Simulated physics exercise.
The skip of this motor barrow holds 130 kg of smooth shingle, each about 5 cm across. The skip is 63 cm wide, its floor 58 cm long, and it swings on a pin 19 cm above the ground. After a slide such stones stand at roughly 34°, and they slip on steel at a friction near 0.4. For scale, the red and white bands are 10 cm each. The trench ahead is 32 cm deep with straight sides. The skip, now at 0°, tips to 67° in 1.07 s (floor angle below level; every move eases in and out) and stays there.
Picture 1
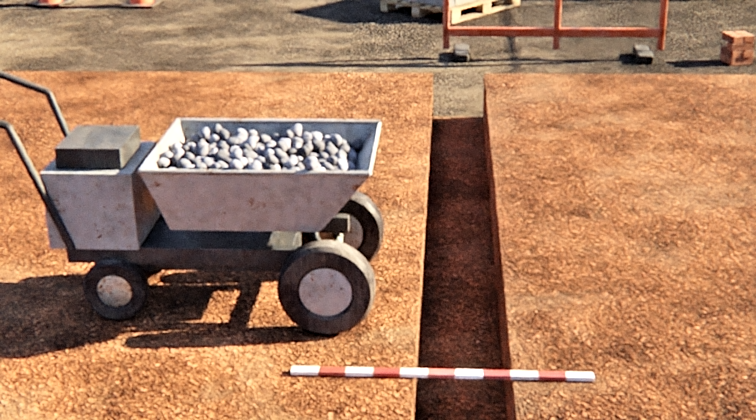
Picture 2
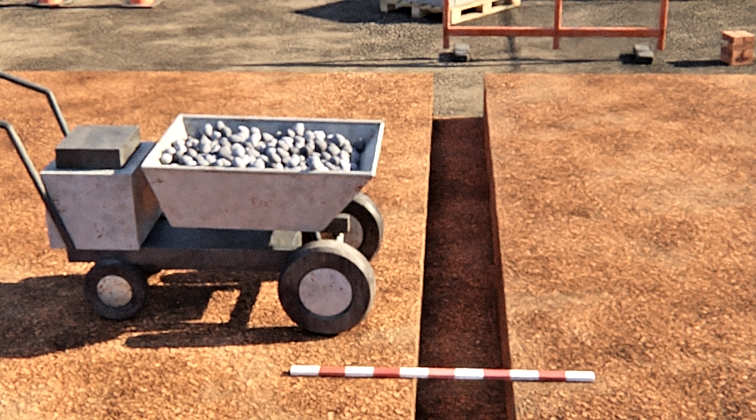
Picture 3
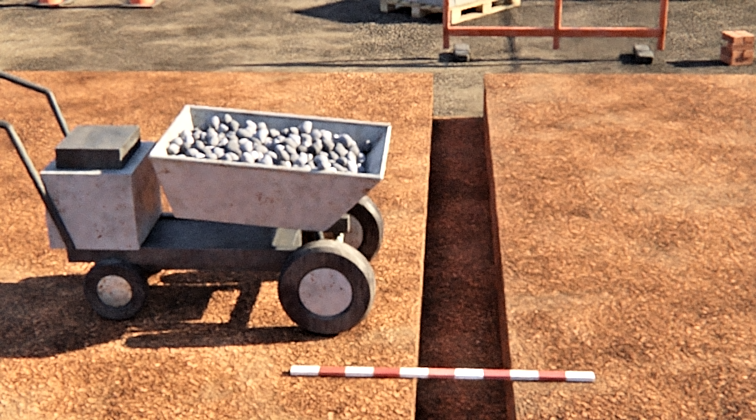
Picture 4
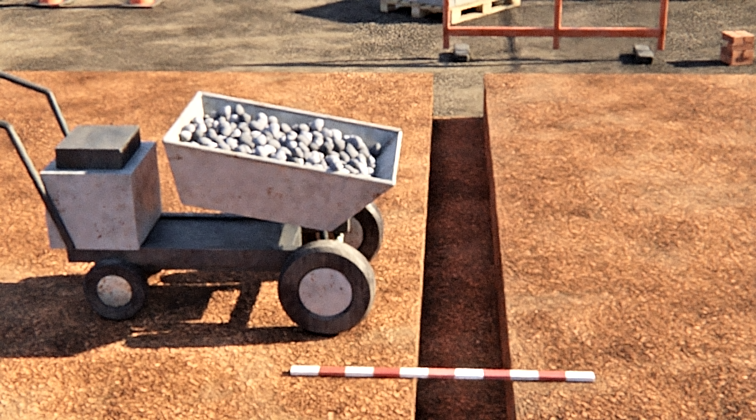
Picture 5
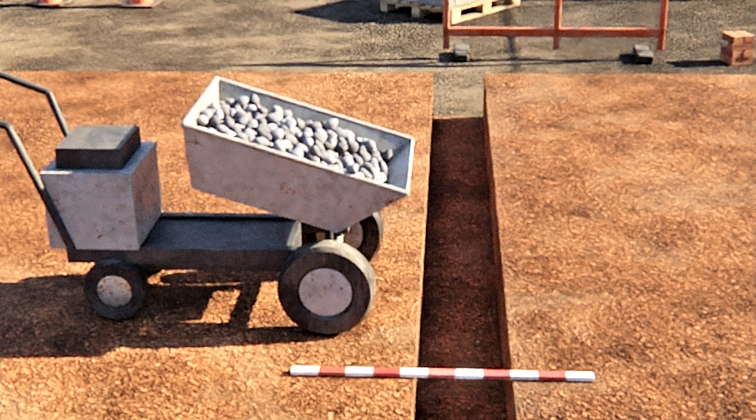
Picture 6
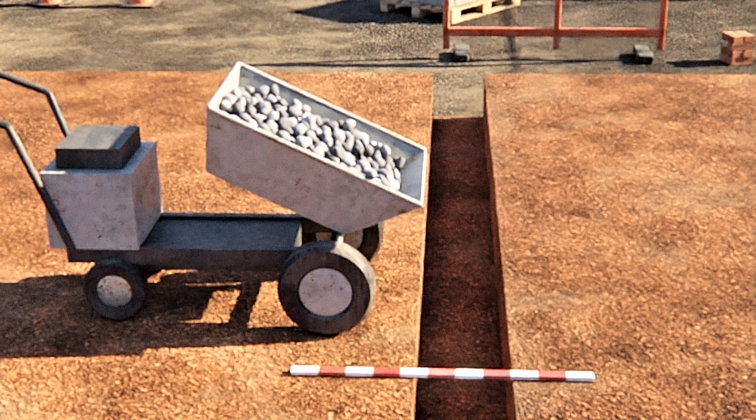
On a gravelly work site, a small wheeled barrow loaded with smooth grey stones stands beside a straight trench, and its skip, level at first, tilts steadily toward the right, the left end rising while the wheels stay still.
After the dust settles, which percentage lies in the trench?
About 50 per cent.
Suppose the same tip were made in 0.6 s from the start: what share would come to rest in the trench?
Then about 35 per cent.
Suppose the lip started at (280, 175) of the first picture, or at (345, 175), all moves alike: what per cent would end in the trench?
About 90 and 75 per cent.
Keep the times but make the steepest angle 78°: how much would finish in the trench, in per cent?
It would be near 50 per cent.
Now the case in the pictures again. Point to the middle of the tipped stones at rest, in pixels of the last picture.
Near (510, 299).
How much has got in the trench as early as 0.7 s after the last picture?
Some 20 per cent.
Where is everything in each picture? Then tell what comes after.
In the first frame, lip at (370, 174), floor tilted 0°, highest stones at (254, 143).
In the second frame, lip at (373, 175), floor tilted 1°, highest stones at (228, 141).
In the third frame, lip at (381, 179), floor tilted 5°, highest stones at (220, 136).
In the fourth frame, the skip is at 11°, its lip at (393, 185); the top of the load is at (218, 123).
In the fifth frame, the skip is at 18°, its lip at (408, 194); the top of the load is at (229, 109).
In the sixth frame, the skip is at 26°, its lip at (422, 206); the top of the load is at (245, 98).
Then, 0.4 s after the last picture the floor is at 56°, 100 % in the skip; the foremost stones are at (458, 238).
Then, 0.7 s after the last picture the floor is at 67°, 56 % in the skip, 18 % in the trench, 26 % past the trench; the foremost stones are at (580, 302).
Then, 1.1 s after the last picture the floor is at 67°, 21 % in the skip, 30 % in the trench, 49 % past the trench; the foremost stones are at (718, 312).
Then, 3.0 s after the last picture the floor is at 67°, 0 % in the skip, 50 % in the trench, 50 % past the trench; the foremost stones are past the picture's edge.
